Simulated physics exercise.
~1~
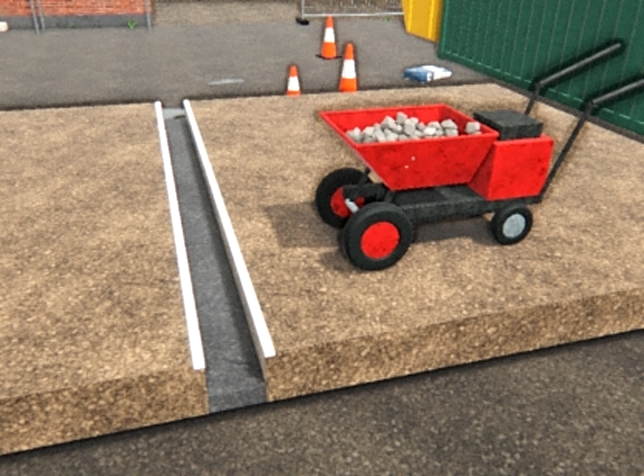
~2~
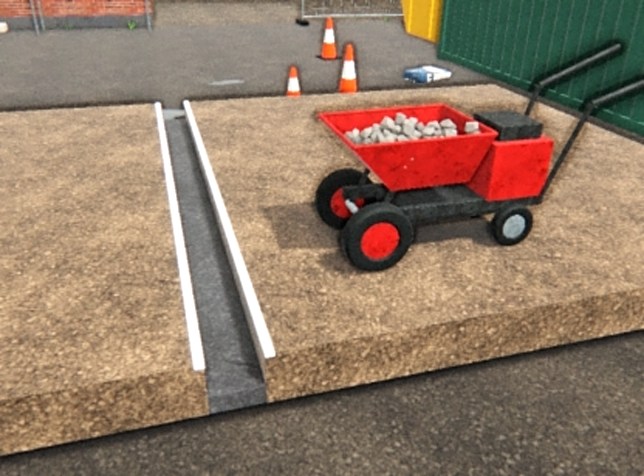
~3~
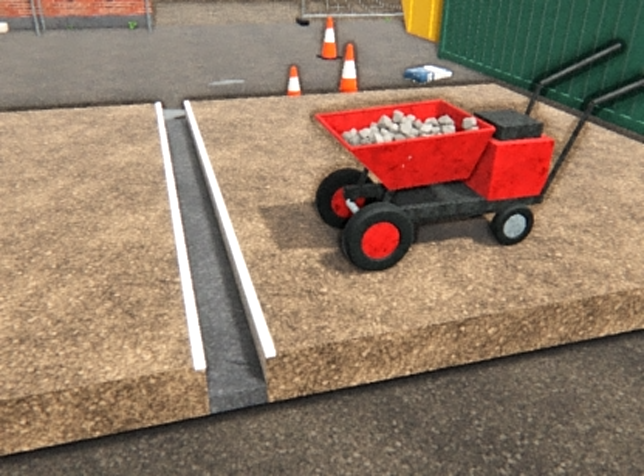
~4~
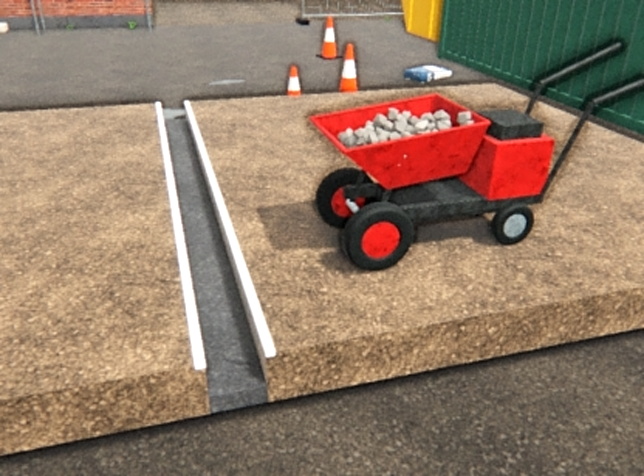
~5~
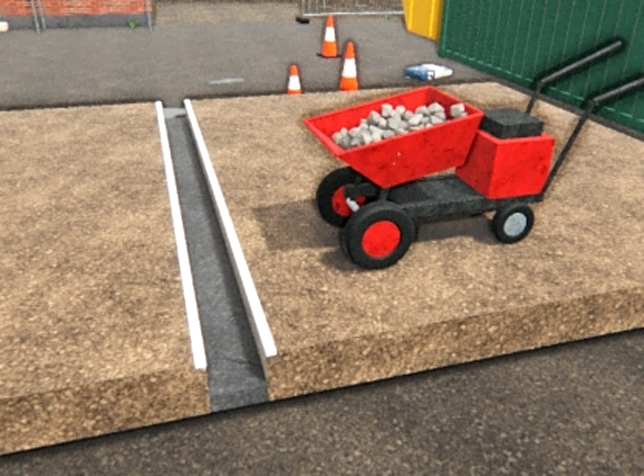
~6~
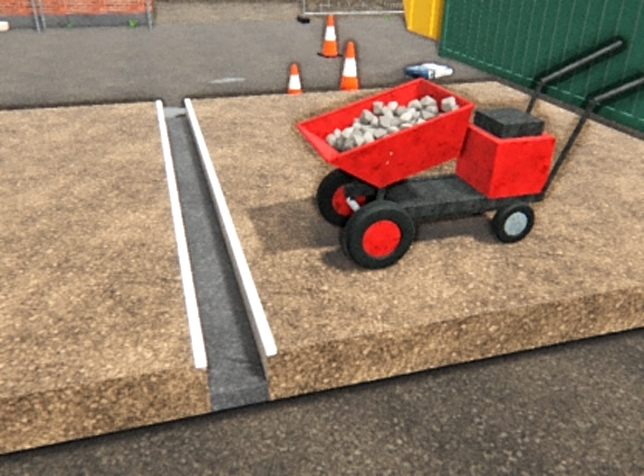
On a gravelly patch beside a narrow trench, a red powered barrow stood still, loaded with broken stones, while its skip slowly tilted forward to the left, the back end rising.
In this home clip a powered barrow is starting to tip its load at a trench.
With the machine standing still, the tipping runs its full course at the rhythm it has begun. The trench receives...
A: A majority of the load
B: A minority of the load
A, A majority of the load.
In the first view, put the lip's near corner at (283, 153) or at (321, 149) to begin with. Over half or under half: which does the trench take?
Spot 1 gives the minor portion, spot 2 gives the bigger portion.
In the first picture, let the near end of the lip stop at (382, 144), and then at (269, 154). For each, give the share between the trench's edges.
Roughly 40 per cent at the first spot and 10 per cent at the second.
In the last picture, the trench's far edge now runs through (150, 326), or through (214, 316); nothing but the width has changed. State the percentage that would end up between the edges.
Respectively, 80 % and 60 %.
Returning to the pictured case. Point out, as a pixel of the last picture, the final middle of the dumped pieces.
I'd mark it at roughly (220, 278).
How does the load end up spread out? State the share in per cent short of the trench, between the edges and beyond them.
Roughly: Short 20, between 75, beyond 0 per cent.
Just after the last frame, skip tipped steeply; every one in the skip.
A moment on, skip tipped right over; roughly half in the skip; roughly a quarter short of the trench; roughly a quarter in or heaped over the trench; just a few falling.
Further on, skip tipped right over; just a few in the skip; roughly a quarter short of the trench; the larger part in or heaped over the trench; just a few beyond it.
When it is over, skip tipped right over; just a few in the skip; roughly a quarter short of the trench; the larger part in or heaped over the trench; just a few beyond it.
